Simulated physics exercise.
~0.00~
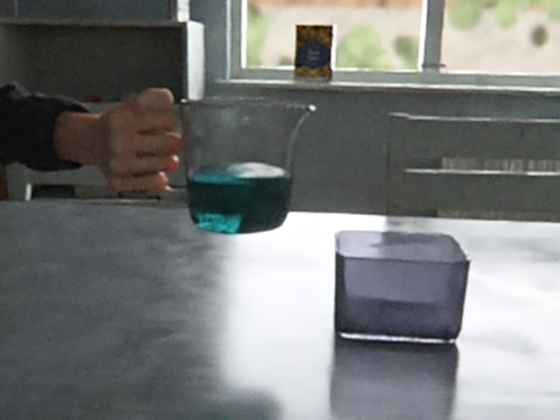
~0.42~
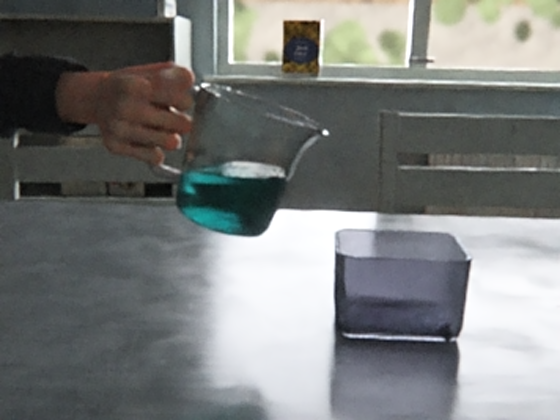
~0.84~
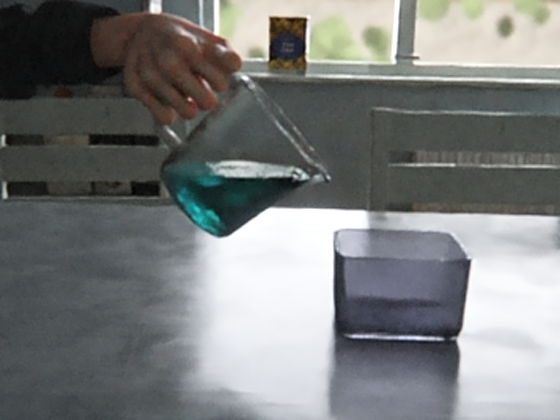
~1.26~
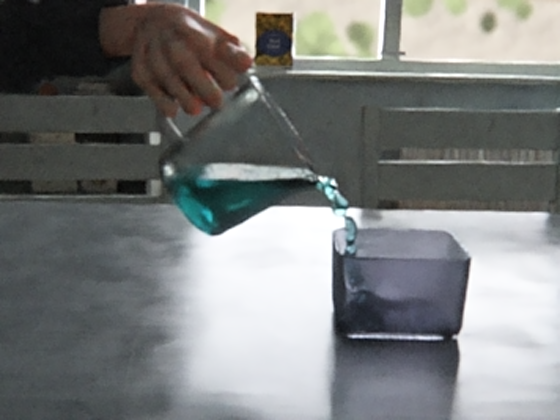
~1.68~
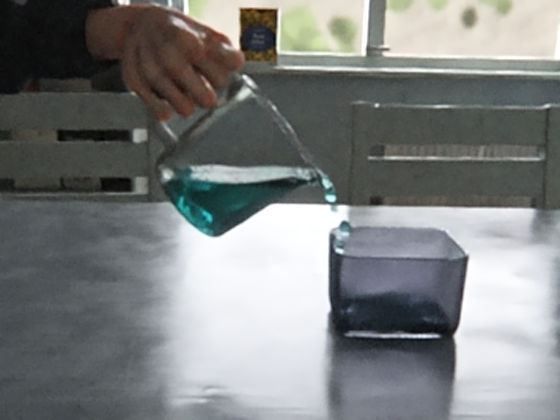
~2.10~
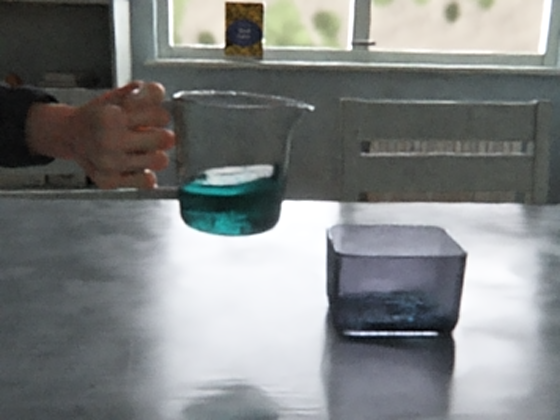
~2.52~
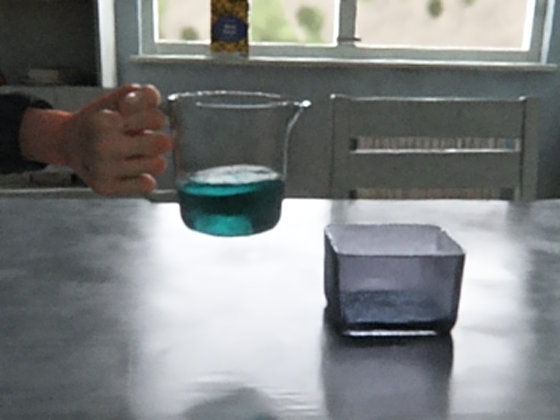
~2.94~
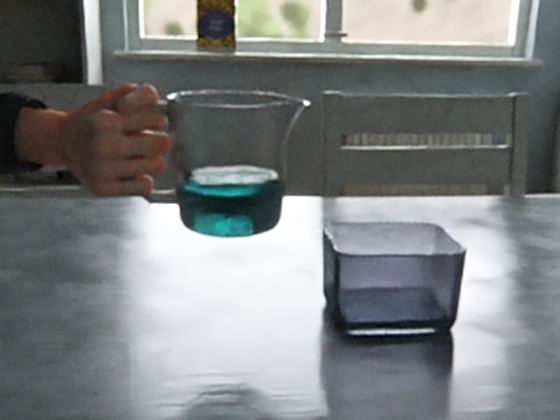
On a grey tabletop by a window, a hand tipping a glass pitcher, pouring some teal liquid into a purplish tub, then righting it.
